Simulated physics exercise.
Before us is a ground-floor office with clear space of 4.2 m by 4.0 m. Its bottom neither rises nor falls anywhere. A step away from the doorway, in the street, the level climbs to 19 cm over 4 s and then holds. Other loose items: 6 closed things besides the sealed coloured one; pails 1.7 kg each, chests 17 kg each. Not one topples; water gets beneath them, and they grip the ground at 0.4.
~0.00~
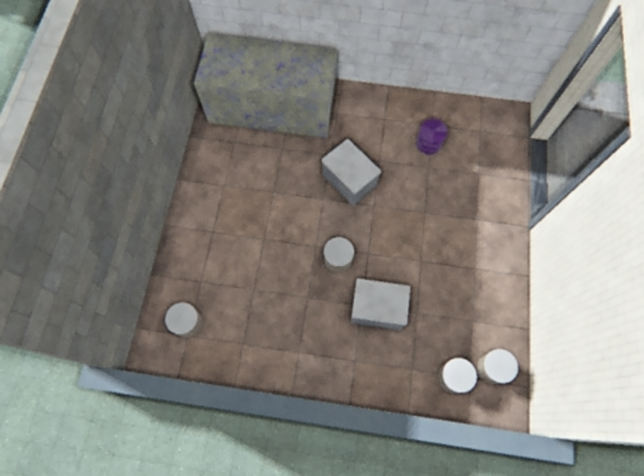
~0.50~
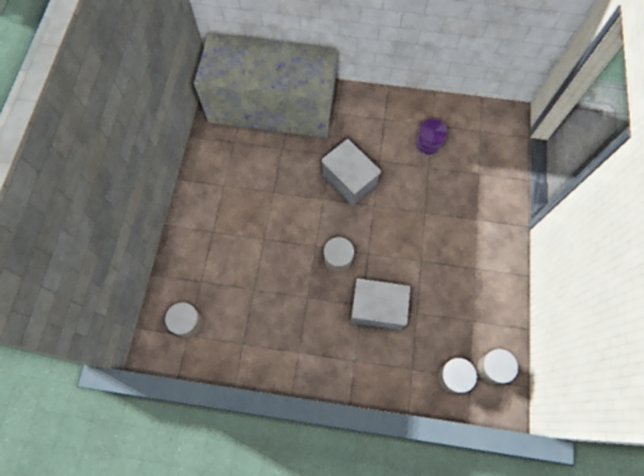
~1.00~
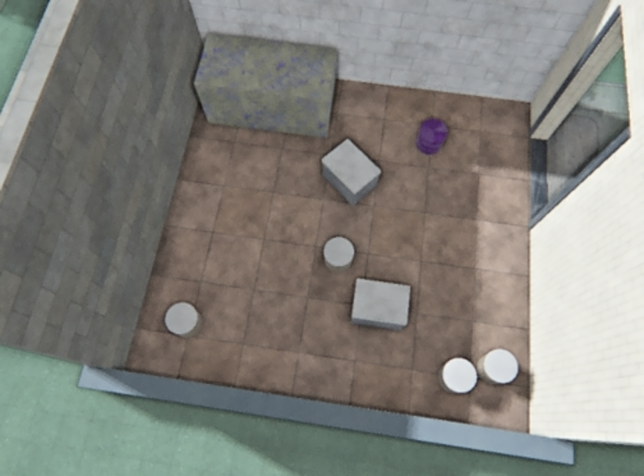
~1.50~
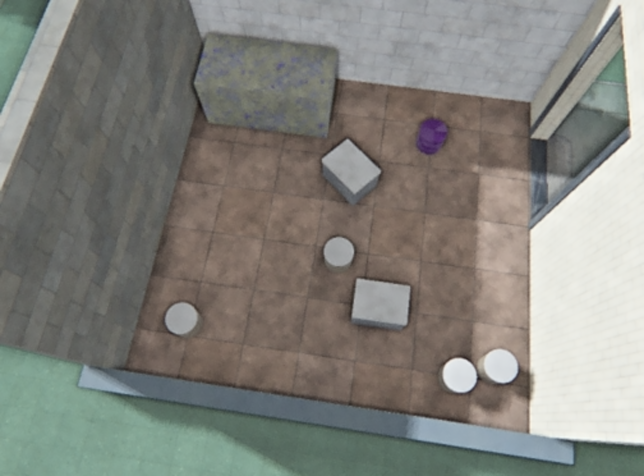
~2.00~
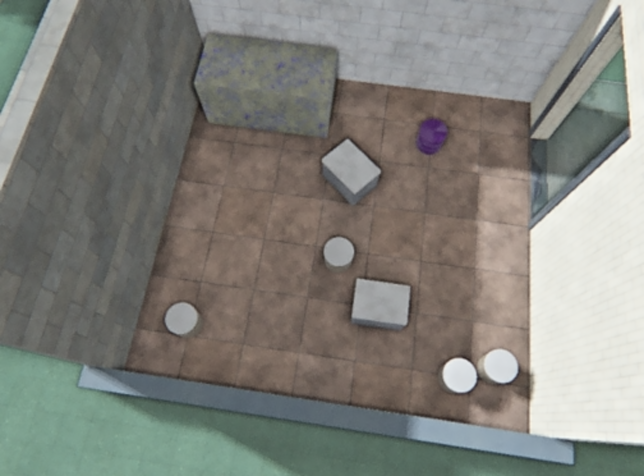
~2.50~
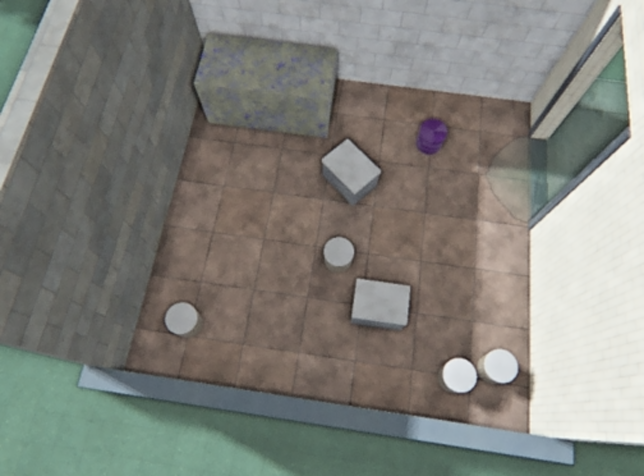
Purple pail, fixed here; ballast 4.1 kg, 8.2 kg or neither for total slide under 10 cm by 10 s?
My call: It moves too far either way.
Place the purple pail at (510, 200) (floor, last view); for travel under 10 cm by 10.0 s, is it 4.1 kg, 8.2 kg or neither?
Note: None OK.
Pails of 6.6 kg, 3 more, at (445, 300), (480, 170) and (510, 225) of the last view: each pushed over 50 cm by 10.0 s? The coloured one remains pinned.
One by one: Not far enough, too far and not far enough.
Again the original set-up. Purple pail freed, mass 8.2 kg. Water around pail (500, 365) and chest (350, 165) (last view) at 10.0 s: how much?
I'd estimate 1 cm for the first and 6 cm for the second.
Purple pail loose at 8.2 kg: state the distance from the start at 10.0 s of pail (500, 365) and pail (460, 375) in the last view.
0 cm and 0 cm respectively.
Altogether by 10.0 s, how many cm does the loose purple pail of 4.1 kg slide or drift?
Around 300 centimetres in total.
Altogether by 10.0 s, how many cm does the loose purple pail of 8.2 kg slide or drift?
I'd put it near 200 cm in all.
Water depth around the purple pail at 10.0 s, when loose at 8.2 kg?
About 8 cm.
After 3.5 s the purple pail would be 1 cm from its start with 4.1 kg and 0 cm from its start with 8.2 kg; 3 cm of water round it then.
After 4.5 s the purple pail would be 50 cm from its start with 4.1 kg and 8 cm from its start with 8.2 kg; 5 cm of water round it then.
After 7.0 s the purple pail would be 112 cm from its start with 4.1 kg and 64 cm from its start with 8.2 kg; 10 cm of water round it then.
After 10.0 s the purple pail would be 256 cm from its start with 4.1 kg and 169 cm from its start with 8.2 kg; 8 cm of water round it then.
